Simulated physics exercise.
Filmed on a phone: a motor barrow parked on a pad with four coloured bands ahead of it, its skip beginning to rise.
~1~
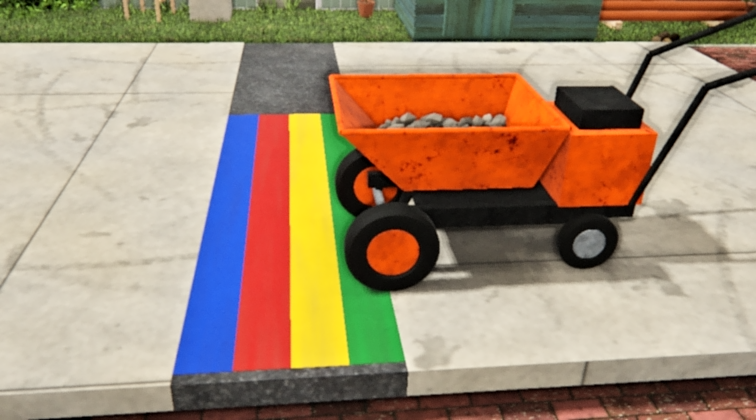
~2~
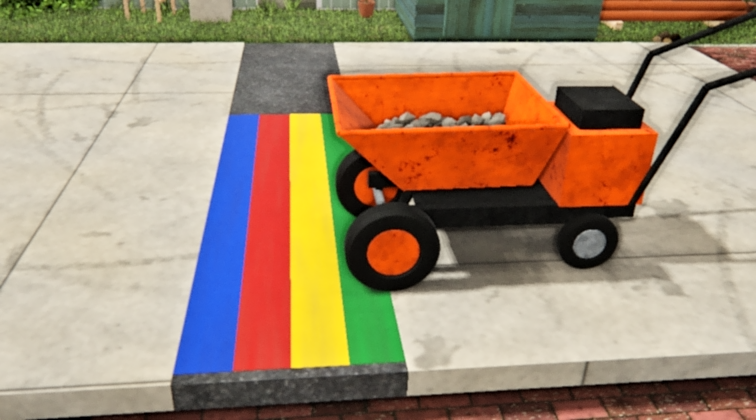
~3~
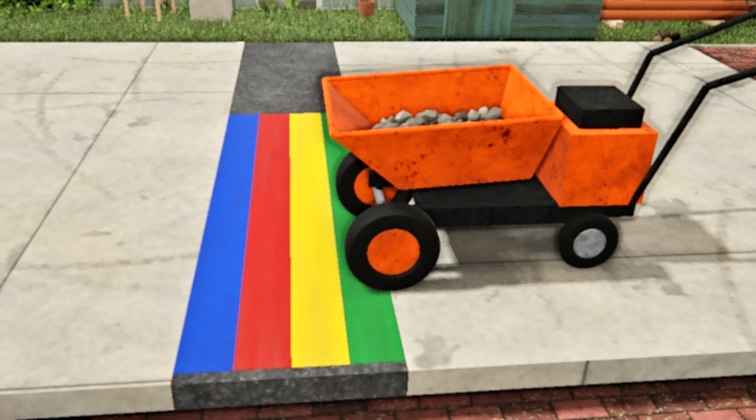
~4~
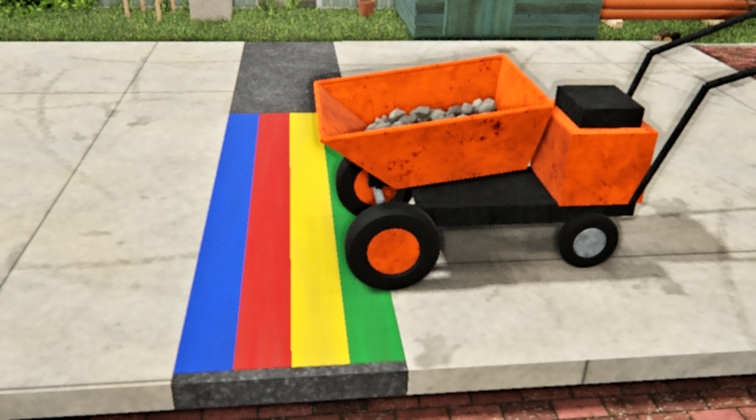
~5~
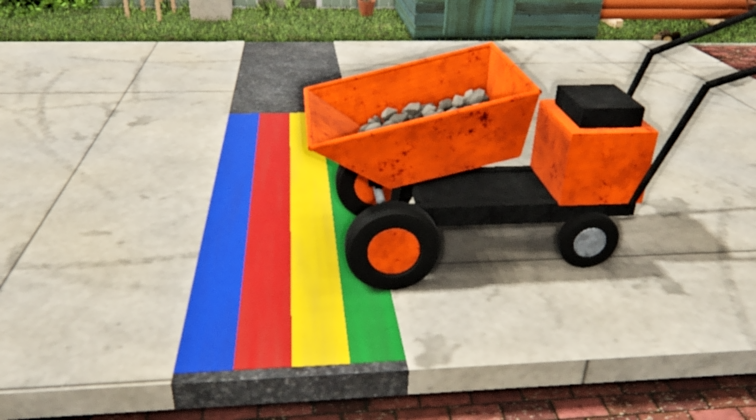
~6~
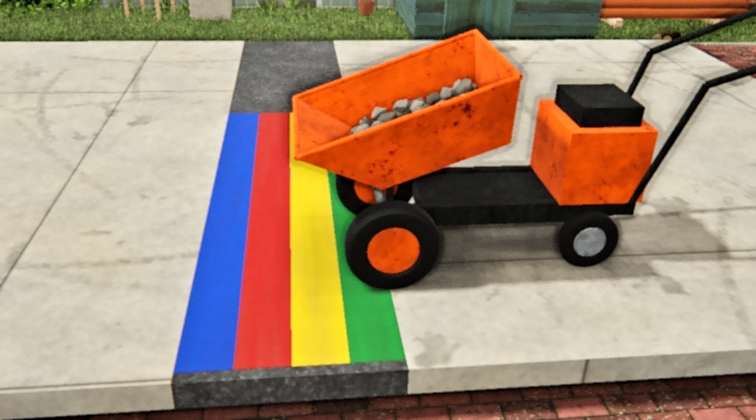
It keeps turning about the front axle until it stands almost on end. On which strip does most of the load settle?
Most covered: The blue band.
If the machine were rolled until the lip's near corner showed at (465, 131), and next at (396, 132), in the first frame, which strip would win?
In turn: The yellow strip; the red one.
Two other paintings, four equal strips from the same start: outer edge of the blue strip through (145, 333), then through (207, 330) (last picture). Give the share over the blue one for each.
In turn 40 and 40 in a hundred.
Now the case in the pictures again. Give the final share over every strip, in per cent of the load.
Green strip: 0 %, yellow strip: 0 %, red strip: 10 %, blue strip: 45 %.
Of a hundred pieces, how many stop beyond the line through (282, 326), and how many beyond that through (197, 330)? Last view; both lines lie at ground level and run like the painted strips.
The first gives 80 %, the second 40 %.
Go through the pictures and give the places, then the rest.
In the first picture, lip of the skip (342, 133), level; top of the load (448, 140), broken stones; green strip (370, 318); yellow strip (318, 321); red strip (264, 323); blue strip (210, 326).
In the second picture, lip of the skip (340, 134), level; top of the load (454, 132).
In the third picture, lip of the skip (333, 136), tipped barely; top of the load (450, 129).
In the fourth picture, lip of the skip (323, 141), tipped a little; top of the load (443, 124).
In the fifth picture, lip of the skip (311, 148), tipped a little; top of the load (471, 121).
In the sixth picture, lip of the skip (297, 158), tipped clearly; top of the load (459, 112); green strip (370, 317); yellow strip (318, 319); red strip (265, 322); blue strip (211, 324).
Just after the last frame, skip tipped steeply; every one in the skip.
A moment on, skip tipped right over; roughly two thirds in the skip; about a tenth over the red strip; roughly a quarter over the blue strip; just a few off the paint.
Further on, skip tipped right over; roughly a quarter in the skip; about a tenth over the red strip; roughly half over the blue strip; roughly a quarter off the paint.
When it is over, skip tipped right over; roughly a quarter in the skip; not one over the green strip; not one over the yellow strip; about a tenth over the red strip; roughly half over the blue strip; roughly a quarter off the paint.
